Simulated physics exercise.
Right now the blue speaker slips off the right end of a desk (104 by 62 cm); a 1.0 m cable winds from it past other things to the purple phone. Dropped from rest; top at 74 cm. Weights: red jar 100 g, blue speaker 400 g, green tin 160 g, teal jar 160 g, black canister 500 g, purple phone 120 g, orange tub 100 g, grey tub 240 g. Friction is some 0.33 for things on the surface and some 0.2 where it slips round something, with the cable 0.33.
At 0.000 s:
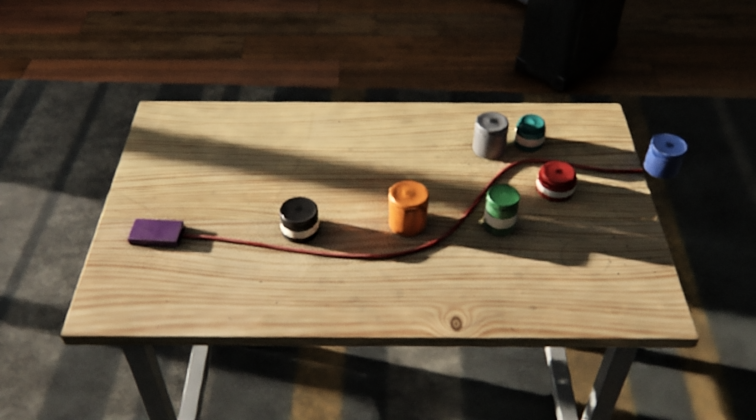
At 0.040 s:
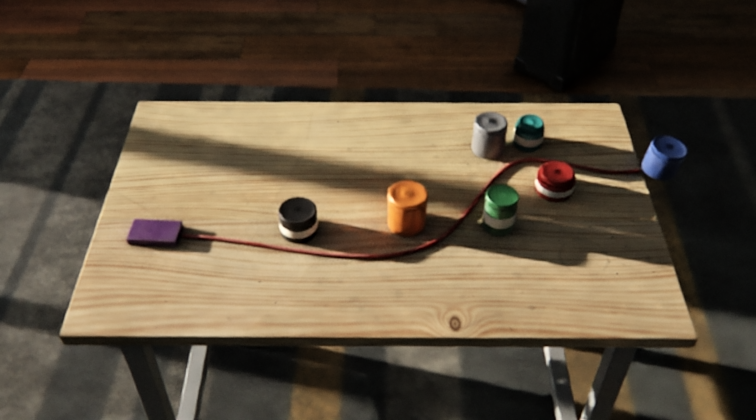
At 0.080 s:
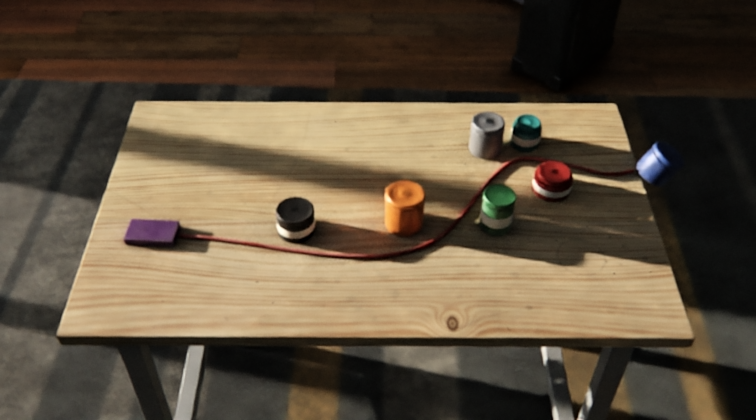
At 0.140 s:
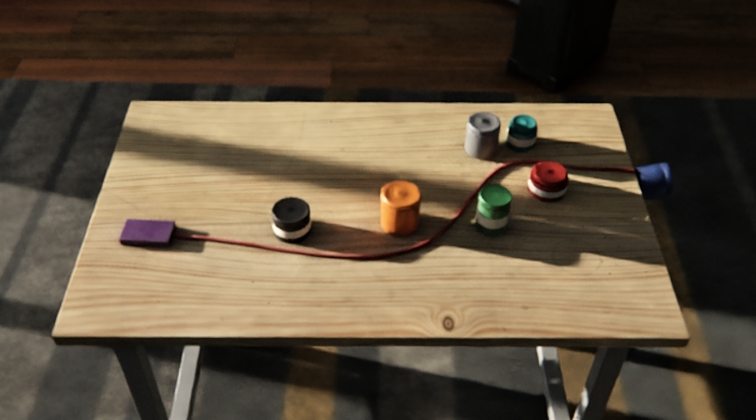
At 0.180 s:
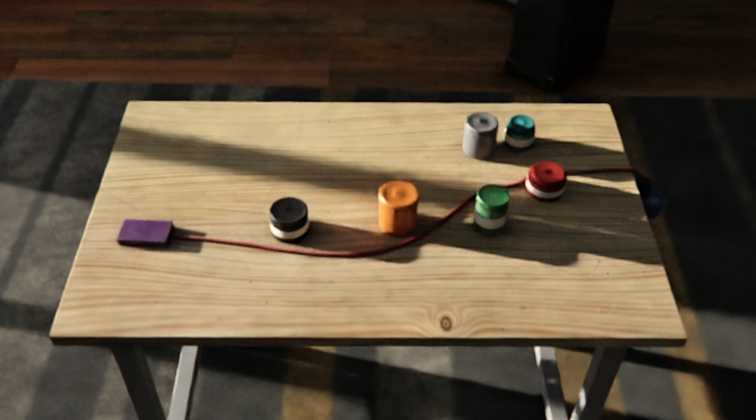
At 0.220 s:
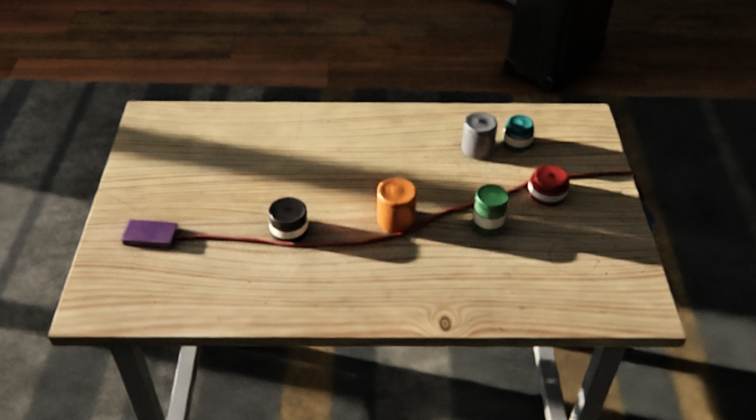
A blue object drops past the table's right edge, pulling the red cable straighter.
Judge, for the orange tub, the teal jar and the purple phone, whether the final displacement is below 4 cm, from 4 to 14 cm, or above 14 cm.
Judgement: The orange tub ends from 4 to 14 cm, the teal jar ends below 4 cm, the purple phone ends above 14 cm.
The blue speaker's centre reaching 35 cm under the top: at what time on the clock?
Roughly 0.40 s.
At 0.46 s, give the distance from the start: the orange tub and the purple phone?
Orange tub: 8 cm; purple phone: 30 cm.
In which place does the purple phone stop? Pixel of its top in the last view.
Rest point, last frame: Approx. (543, 241).
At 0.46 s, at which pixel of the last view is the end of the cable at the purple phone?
About (314, 246).
By 0.5 s, the cable's tail end at (314, 246); purple phone 28 cm off its start, orange tub 9 cm off its start, red jar 13 cm off its start.
By 0.7 s, the cable's tail end at (485, 256); purple phone 60 cm off its start, orange tub 9 cm off its start, blue speaker over the edge.
By 1.0 s, the cable's tail end at (525, 229); purple phone 71 cm off its start at (542, 241), orange tub 9 cm off its start at (390, 160), green tin 16 cm off its start at (581, 211).
By 1.2 s, the cable's tail end at (526, 228); purple phone 72 cm off its start, orange tub 9 cm off its start, green tin 16 cm off its start.
By 2.4 s, the cable's tail end at (526, 228); purple phone 72 cm off its start at (543, 241), orange tub 9 cm off its start at (390, 160), teal jar 0 cm off its start at (521, 122), green tin 16 cm off its start at (585, 210).
